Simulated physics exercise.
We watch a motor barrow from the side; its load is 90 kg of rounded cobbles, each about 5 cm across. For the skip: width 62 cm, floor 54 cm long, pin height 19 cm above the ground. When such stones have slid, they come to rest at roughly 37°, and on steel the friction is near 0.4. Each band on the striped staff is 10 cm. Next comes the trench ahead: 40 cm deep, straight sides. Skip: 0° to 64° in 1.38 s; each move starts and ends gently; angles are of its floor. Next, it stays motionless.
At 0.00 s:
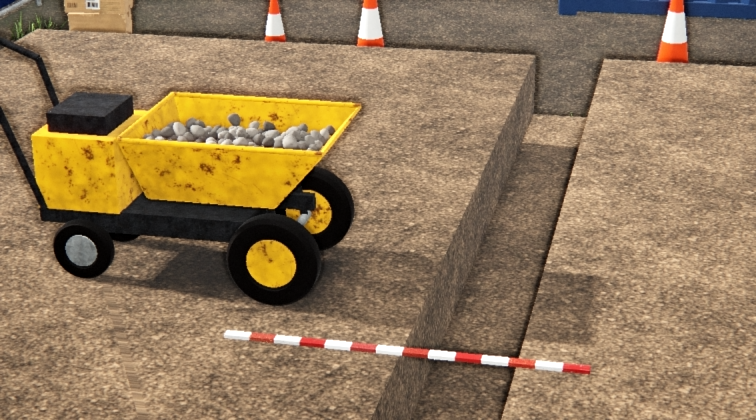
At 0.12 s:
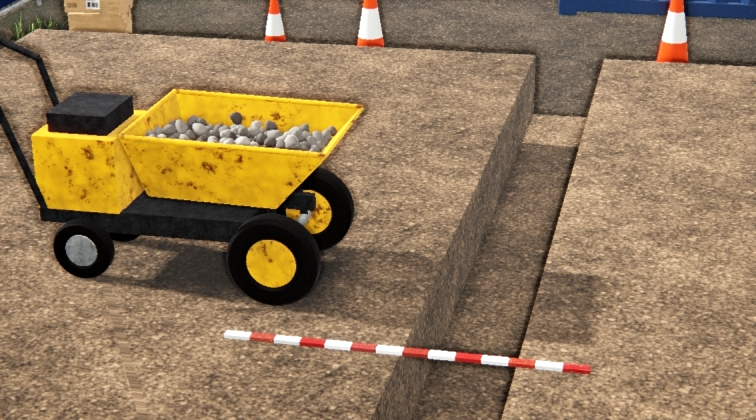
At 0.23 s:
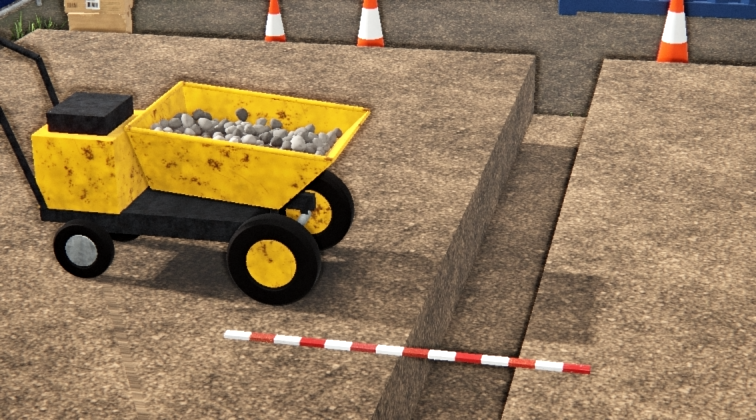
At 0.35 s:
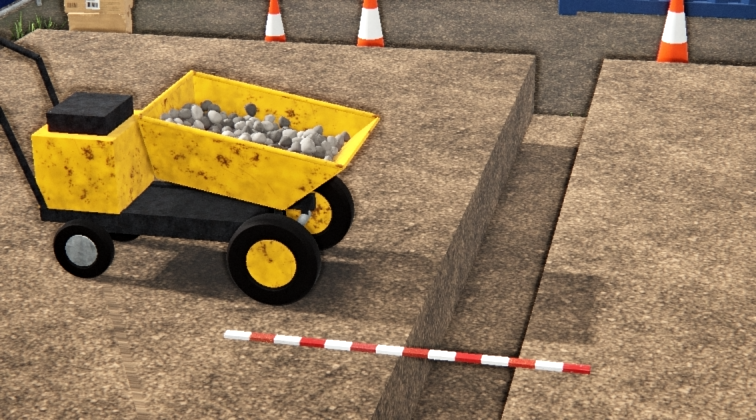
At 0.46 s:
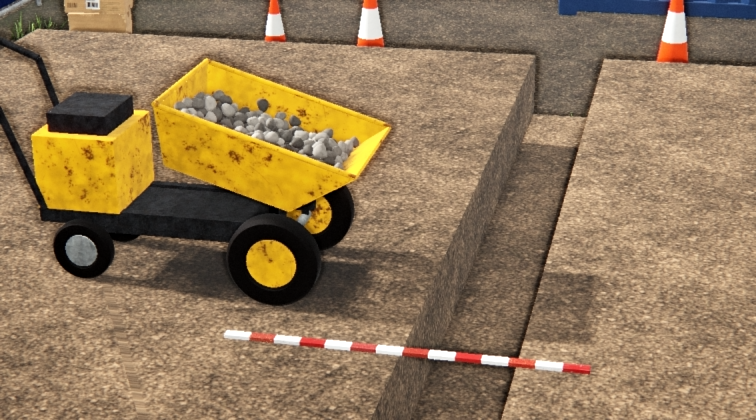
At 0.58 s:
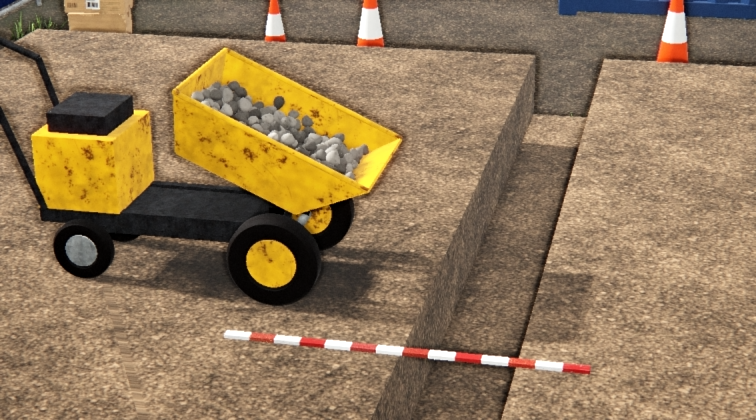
At first, a yellow motor barrow with a rust-marked skip full of grey rounded stones stands level beside a trench, near a red-and-white striped staff. The skip then begins to tilt, its rear rising slowly, and it leans steadily more steeply to the right while the wheeled base stays still.
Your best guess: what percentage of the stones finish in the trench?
My guess is about 100 per cent.
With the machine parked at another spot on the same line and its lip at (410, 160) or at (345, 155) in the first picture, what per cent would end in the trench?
I'd expect some 60 per cent, then some 100.
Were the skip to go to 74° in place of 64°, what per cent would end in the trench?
Roughly 100 per cent would end in the trench.
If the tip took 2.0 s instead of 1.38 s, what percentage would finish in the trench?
Roughly 100 per cent.
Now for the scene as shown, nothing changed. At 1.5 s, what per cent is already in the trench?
30 per cent or so by then.
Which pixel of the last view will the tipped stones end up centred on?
I'd point somewhere around (481, 365).
After 1.0 s the floor is at 54°; 100 % in the skip; the foremost stones are at (395, 208).
After 1.5 s the floor is at 64°; 68 % in the skip, 1 % short of the trench, 32 % in the trench; the foremost stones are at (504, 374).
After 1.8 s the floor is at 64°; 33 % in the skip, 1 % short of the trench, 65 % in the trench; the foremost stones are at (527, 369).
After 3.8 s the floor is at 64°; 0 % in the skip, 100 % in the trench; the foremost stones are at (530, 355).
